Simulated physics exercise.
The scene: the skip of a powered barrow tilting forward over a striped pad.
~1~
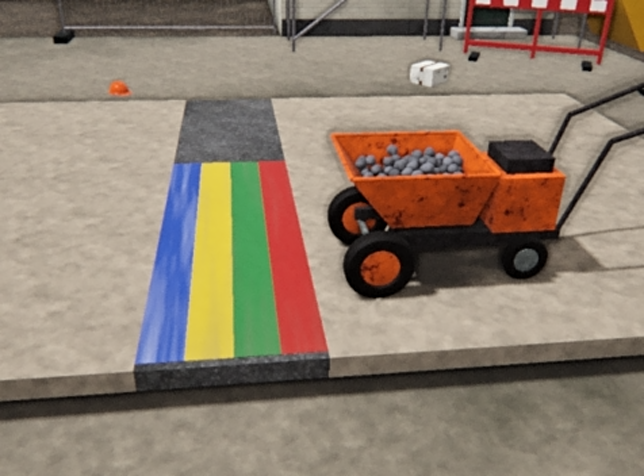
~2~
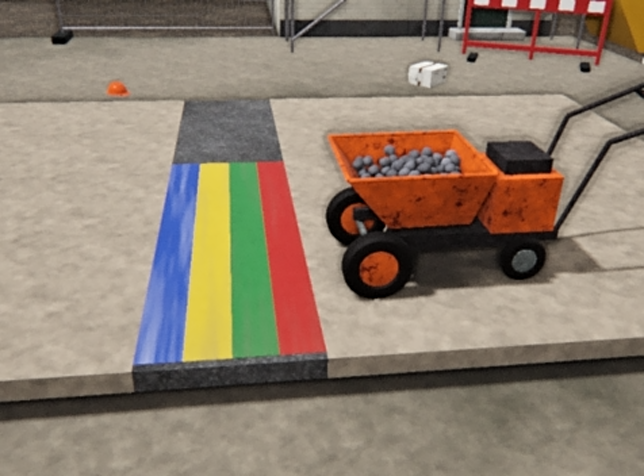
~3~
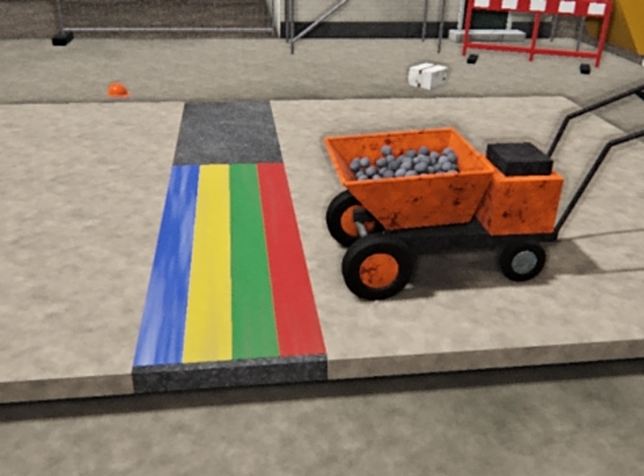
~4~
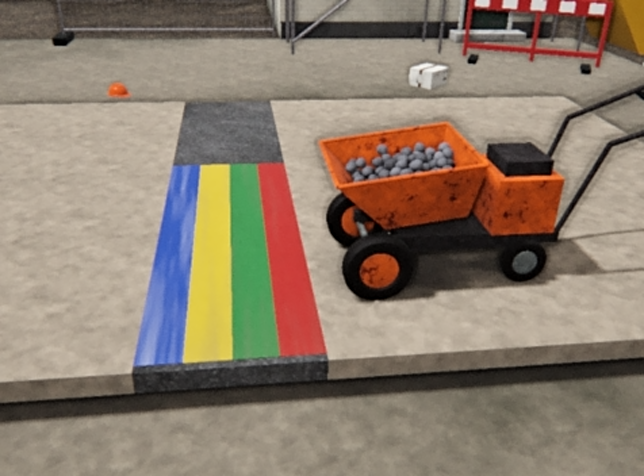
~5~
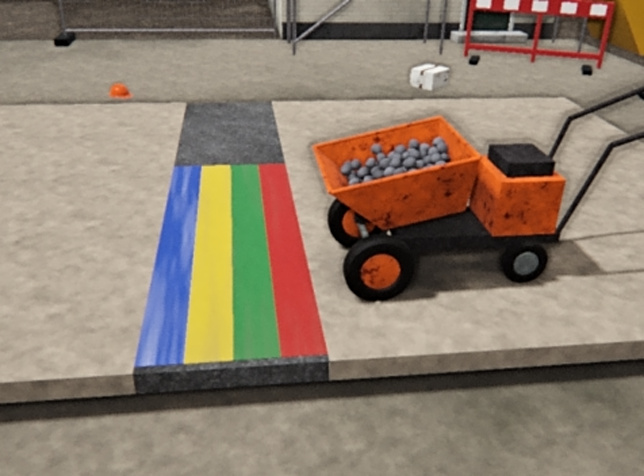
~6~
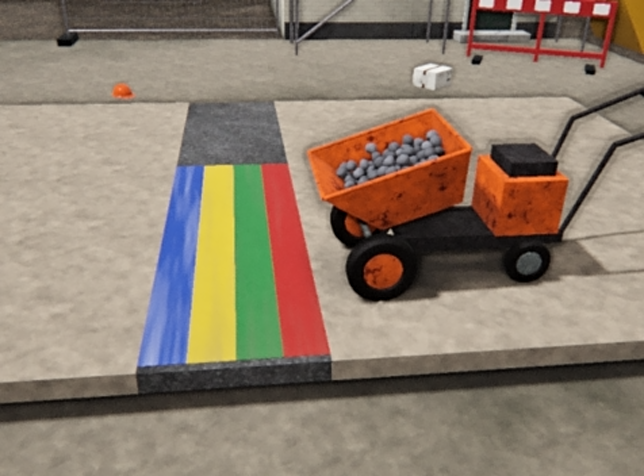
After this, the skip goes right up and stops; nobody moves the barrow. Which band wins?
Most covered: The green band.
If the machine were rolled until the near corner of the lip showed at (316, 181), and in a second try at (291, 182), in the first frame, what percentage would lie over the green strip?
About 10 and 0 per cent.
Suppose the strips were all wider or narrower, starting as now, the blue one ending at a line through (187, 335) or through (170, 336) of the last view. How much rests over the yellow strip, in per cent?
Near 30 % and 30 %.
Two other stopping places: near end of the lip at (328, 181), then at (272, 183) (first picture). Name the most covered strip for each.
First yellow, then the blue one.
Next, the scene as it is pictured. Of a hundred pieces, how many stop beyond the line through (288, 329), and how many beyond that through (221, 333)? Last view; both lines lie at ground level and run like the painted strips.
The first gives 70 %, the second 20 %.
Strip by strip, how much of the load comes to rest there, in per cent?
In per cent, red strip 0, green strip 35, yellow strip 25 and blue strip 5.
Shortly afterwards, skip tipped steeply; the whole lot in the skip.
Next, skip tipped right over; near two thirds in the skip; near a quarter over the green strip; a little over the yellow strip.
Some moments later, skip tipped right over; near a third in the skip; only a few over the red strip; near a third over the green strip; near a quarter over the yellow strip; a little over the blue strip; only a few off the paint.
In the end, skip tipped right over; near a third in the skip; only a few over the red strip; near a third over the green strip; near a quarter over the yellow strip; a little over the blue strip; only a few off the paint.
